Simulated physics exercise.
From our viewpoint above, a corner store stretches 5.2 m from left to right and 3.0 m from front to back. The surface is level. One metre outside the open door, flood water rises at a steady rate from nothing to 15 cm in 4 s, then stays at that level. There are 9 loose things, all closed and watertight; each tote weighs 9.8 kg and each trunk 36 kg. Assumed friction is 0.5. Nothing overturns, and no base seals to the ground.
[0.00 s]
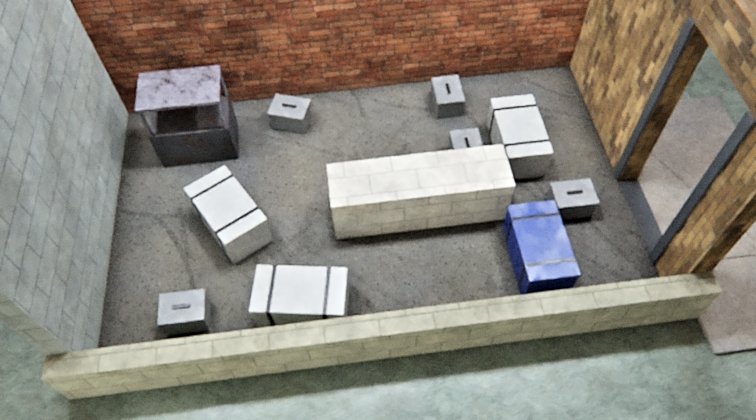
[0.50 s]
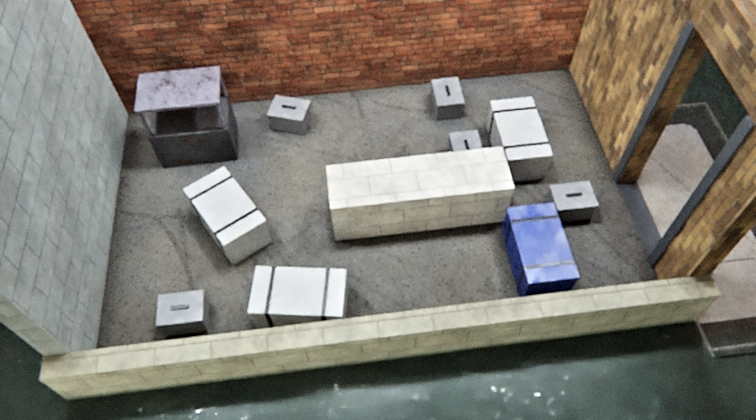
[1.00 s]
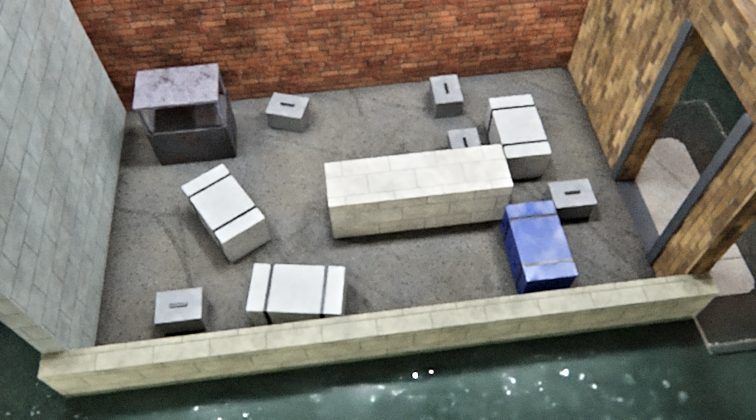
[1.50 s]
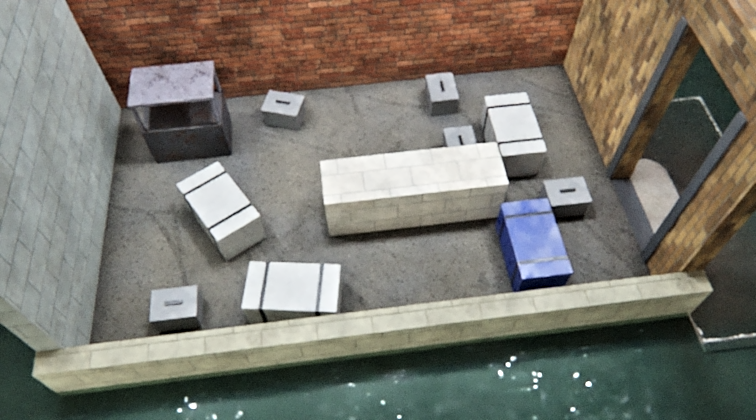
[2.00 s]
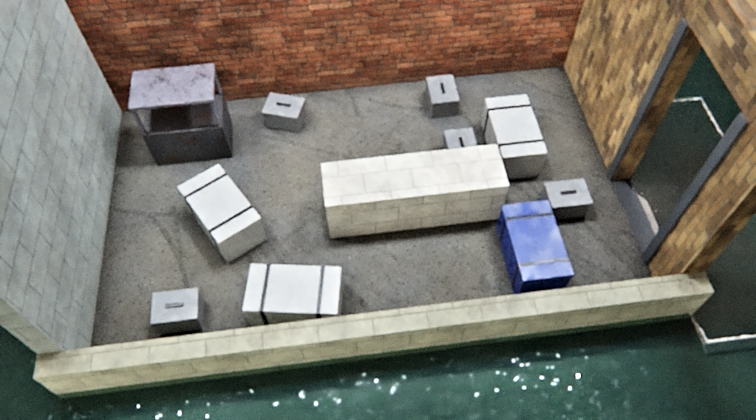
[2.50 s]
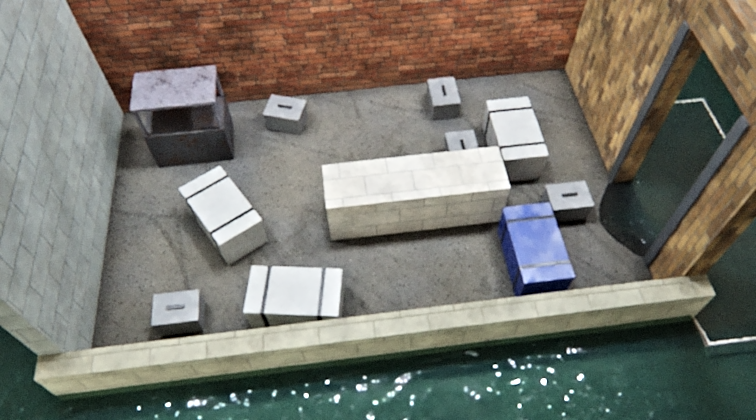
Dark green water spreads around the walled room and reaches its doorway, while the trunks stay still.
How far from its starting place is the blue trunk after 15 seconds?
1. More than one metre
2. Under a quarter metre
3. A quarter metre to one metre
More than one metre.
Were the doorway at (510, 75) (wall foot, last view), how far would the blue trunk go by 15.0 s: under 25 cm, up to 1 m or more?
Blue trunk: Long trip.
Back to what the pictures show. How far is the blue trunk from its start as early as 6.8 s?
Close to 30 cm.
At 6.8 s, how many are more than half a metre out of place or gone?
By that time the total stands at 0.
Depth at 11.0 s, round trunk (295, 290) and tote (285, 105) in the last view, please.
About 5 and 3 cm.
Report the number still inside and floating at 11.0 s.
Count at that moment: 1.
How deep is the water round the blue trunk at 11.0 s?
9 cm or so.
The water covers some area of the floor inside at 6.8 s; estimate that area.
5.5 m2.
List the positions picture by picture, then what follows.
In the first picture, the blue trunk at (543, 239), on the bottom; water covers 0.0 m2; 0 of 9 have shifted.
In the second picture, the blue trunk at (542, 241), on the bottom; water covers 0.0 m2; 0 of 9 have shifted.
In the third picture, the blue trunk at (540, 239), on the bottom; 0.0 m2 under water; 0 of 9 have shifted.
In the fourth picture, the blue trunk at (536, 237) rests on the ground; water covers 0.0 m2; 0 of 9 have shifted.
In the fifth picture, the blue trunk at (536, 239) rests on the ground; 0.0 m2 under water; 0 of 9 have shifted.
In the sixth picture, the blue trunk at (538, 241), on the bottom; water covers 0.1 m2; 0 of 9 have shifted.
After 3.5 s the blue trunk is near (538, 241), 0.0 m from its start, aground; 0 afloat.
After 6.8 s the blue trunk is near (502, 248), 0.3 m from its start, aground; 1 afloat.
After 11.0 s the blue trunk is near (372, 255), 1.5 m from its start, aground; 1 afloat.
After 15.0 s the blue trunk is near (358, 256), 1.6 m from its start, aground; 1 afloat.
